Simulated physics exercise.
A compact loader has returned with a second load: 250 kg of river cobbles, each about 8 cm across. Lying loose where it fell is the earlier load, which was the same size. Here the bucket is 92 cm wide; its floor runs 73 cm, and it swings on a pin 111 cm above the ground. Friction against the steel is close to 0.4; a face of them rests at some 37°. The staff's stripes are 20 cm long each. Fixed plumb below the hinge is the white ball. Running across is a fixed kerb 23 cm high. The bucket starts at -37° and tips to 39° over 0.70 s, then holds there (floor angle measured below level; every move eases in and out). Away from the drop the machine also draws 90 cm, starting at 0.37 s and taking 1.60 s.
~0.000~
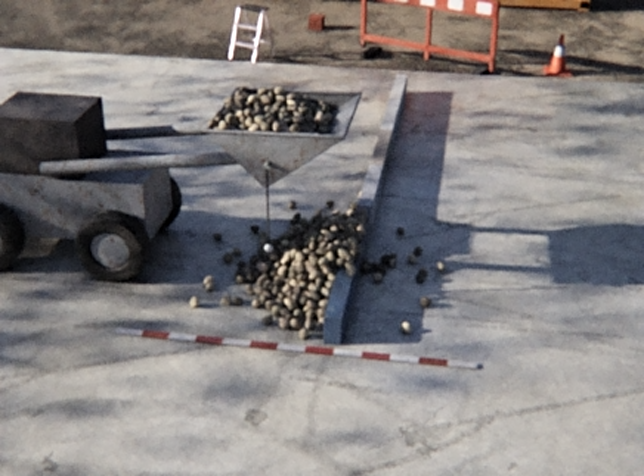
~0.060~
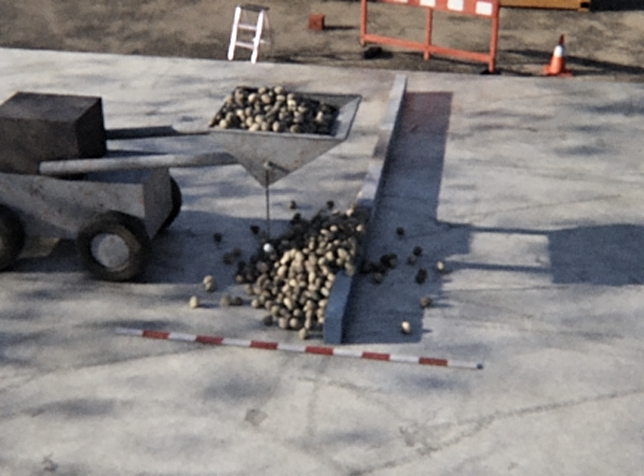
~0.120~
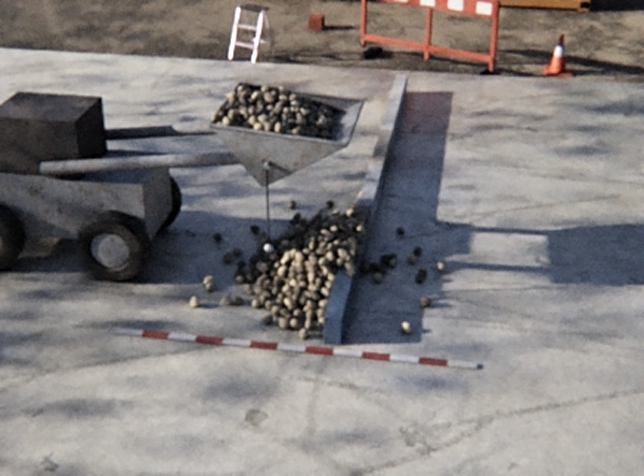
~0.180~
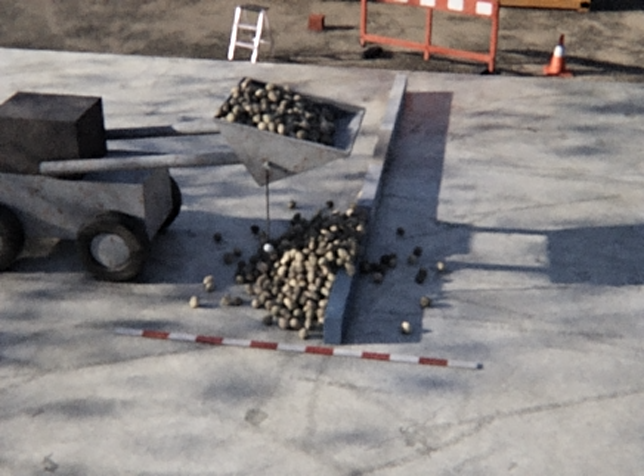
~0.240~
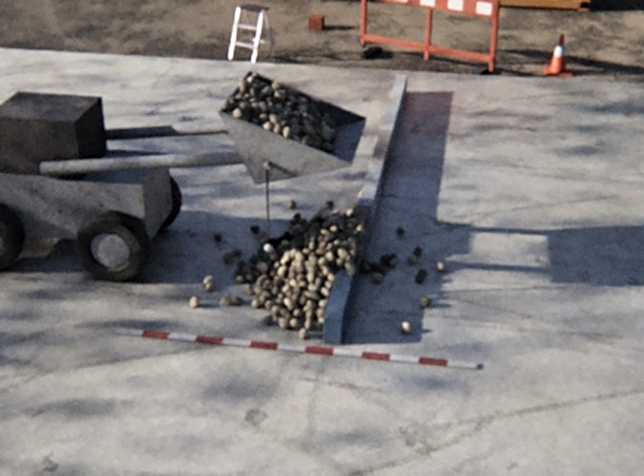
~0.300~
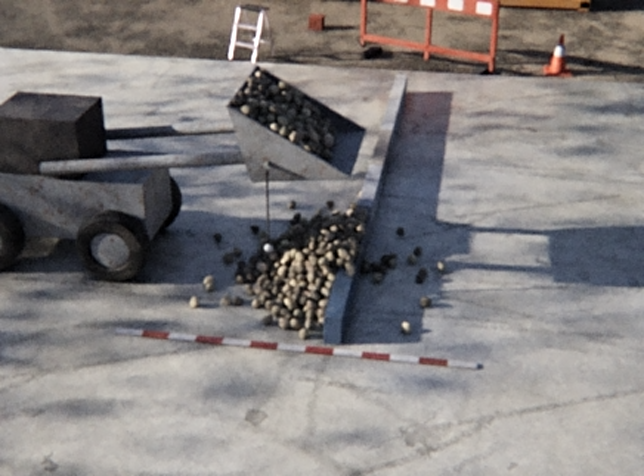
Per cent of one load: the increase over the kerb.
32 percent.
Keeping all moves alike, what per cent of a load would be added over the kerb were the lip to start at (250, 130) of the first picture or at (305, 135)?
I'd say close to 0 per cent for one and close to 5 per cent for the other, in that order.
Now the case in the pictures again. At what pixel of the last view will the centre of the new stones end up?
They end up centred around (327, 257).
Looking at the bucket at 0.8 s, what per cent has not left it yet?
That works out to about 50 %.
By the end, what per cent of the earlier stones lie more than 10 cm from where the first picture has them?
I'd put it at about 20 per cent.
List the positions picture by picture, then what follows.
The first picture shows lip at (345, 137), floor tilted -37°, highest stones at (262, 96). The earlier load is highest near (338, 234), 30 cm above ground level, 97 % on this side of the kerb, 4 % over the kerb.
In the second picture, the bucket is at -35°, its lip at (346, 139); the top of the load is at (256, 97); the stones move at 0.2 m/s on average.
The third picture shows lip at (348, 145), floor tilted -31°, highest stones at (259, 95); the stones move at 0.3 m/s on average.
The fourth picture shows lip at (350, 154), floor tilted -24°, highest stones at (250, 91); the stones move at 0.4 m/s on average.
The fifth picture shows lip at (351, 165), floor tilted -16°, highest stones at (254, 86); the stones move at 0.6 m/s on average.
The sixth picture shows lip at (350, 178), floor tilted -7°, highest stones at (258, 83); the stones move at 0.6 m/s on average.
After 0.5 s the floor is at 27°; in per cent of one load, 100 in the bucket, 97 on this side of the kerb, 4 over the kerb; the foremost stones are at (418, 272).
After 0.8 s the floor is at 39°; in per cent of one load, 52 in the bucket, 143 on this side of the kerb, 6 over the kerb; the foremost stones are at (418, 272).
After 2.4 s the floor is at 39°; in per cent of one load, 0 in the bucket, 165 on this side of the kerb, 36 over the kerb; the foremost stones are at (571, 287).
After 4.8 s the floor is at 39°; in per cent of one load, 0 in the bucket, 165 on this side of the kerb, 36 over the kerb; the foremost stones are at (571, 287). Net gain over the kerb, 32.
